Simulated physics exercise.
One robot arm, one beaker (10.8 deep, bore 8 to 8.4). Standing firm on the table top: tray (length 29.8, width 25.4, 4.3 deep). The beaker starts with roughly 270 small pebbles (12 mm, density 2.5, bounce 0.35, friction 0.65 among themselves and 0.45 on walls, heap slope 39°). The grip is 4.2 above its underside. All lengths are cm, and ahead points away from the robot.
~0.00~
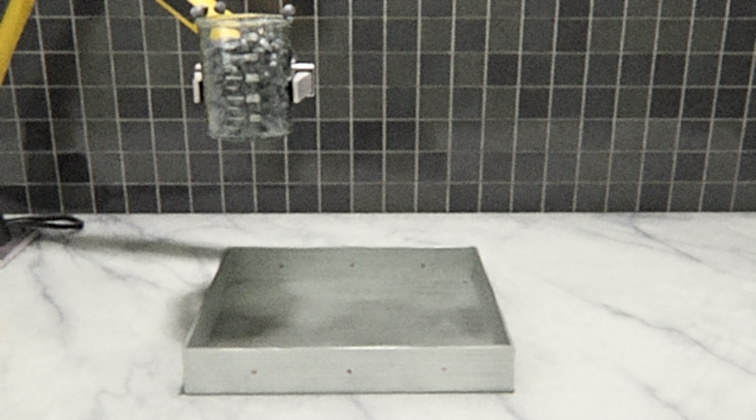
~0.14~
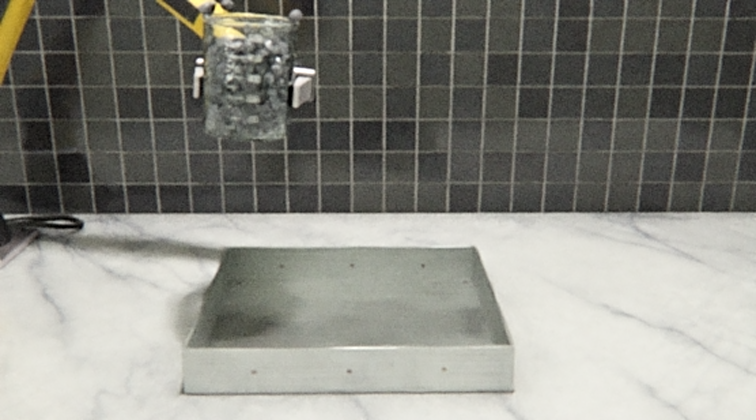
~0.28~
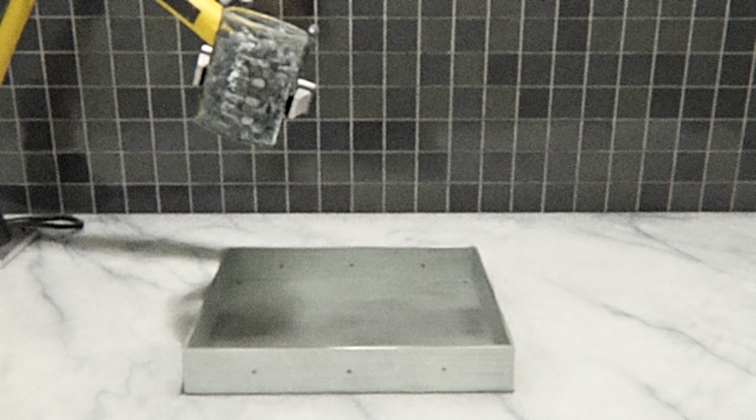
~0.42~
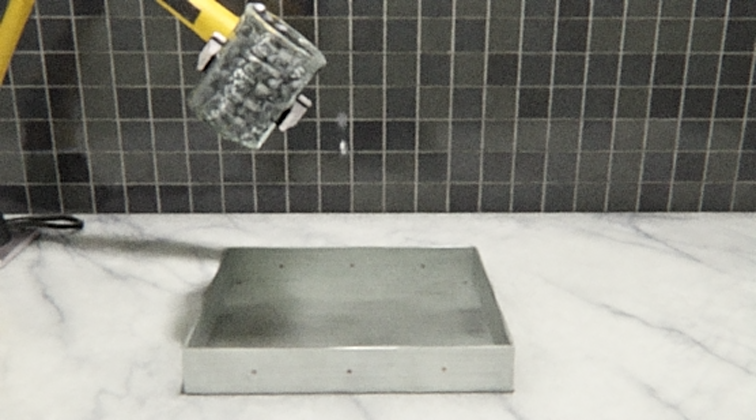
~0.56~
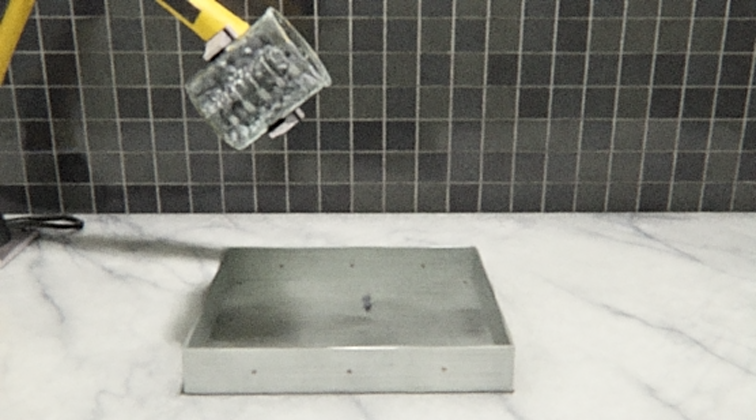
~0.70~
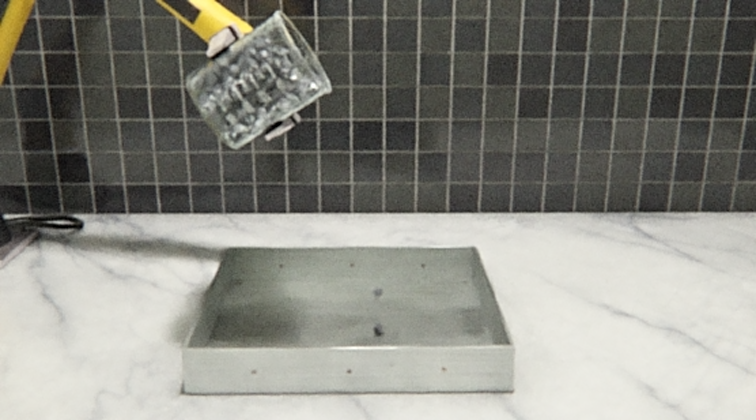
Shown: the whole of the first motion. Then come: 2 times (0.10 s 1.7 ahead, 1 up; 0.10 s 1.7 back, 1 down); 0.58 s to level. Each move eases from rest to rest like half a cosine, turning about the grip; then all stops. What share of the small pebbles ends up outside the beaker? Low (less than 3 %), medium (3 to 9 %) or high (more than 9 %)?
A medium share, 3 to 9 %, ends outside the beaker.
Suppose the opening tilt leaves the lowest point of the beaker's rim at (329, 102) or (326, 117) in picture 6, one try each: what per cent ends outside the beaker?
Some 10 and 25 per cent.
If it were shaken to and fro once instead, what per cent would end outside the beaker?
In that case some 5 per cent.
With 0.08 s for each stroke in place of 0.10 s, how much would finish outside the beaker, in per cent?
Then about 10 per cent.
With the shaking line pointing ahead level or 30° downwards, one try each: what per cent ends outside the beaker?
About 5 and 0 per cent.
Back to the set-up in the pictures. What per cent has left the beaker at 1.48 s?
Some 5 per cent.
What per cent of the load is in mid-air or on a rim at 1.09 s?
About 1 per cent.
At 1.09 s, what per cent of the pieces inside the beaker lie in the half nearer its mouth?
Some 45 per cent.
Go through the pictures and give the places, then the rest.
The first frame shows the beaker middle at (247, 78), level; upper third of the load around (246, 52), from x 195 to 290, top at y 10; 270 in the beaker.
The second frame shows the beaker middle at (248, 78), tilted 5° forward; upper third of the load around (248, 53), from x 205 to 295, top at y 5.
The third frame shows the beaker middle at (251, 78), tilted 20° forward; upper third of the load around (255, 56), from x 205 to 315, top at y 0.
The fourth frame shows the beaker middle at (255, 80), tilted 37° forward; upper third of the load around (258, 60), from x 200 to 345, top at y 10; 268 in the beaker, 2 in flight or on a rim.
The fifth frame shows the beaker middle at (257, 82), tilted 52° forward; upper third of the load around (260, 64), from x 200 to 365, top at y 35; 268 in the beaker, 2 in the tray.
The sixth frame shows the beaker middle at (258, 83), tilted 57° forward; upper third of the load around (260, 66), from x 200 to 380, top at y 40; 268 in the beaker, 2 in the tray.
After 1.09 s, tilted 57° forward, highest piece 29 above the table; 261 in the beaker, 5 in the tray, 4 in flight or on a rim.
After 1.48 s, tilted 15° forward, highest piece 32 above the table; 257 in the beaker, 13 in the tray.
After 1.88 s, level, highest piece 33 above the table; 257 in the beaker, 13 in the tray.
After 2.93 s, level, highest piece 33 above the table; 257 in the beaker, 13 in the tray.
In the end, 257 in the beaker, 13 in the tray. That is 5 % outside the beaker.
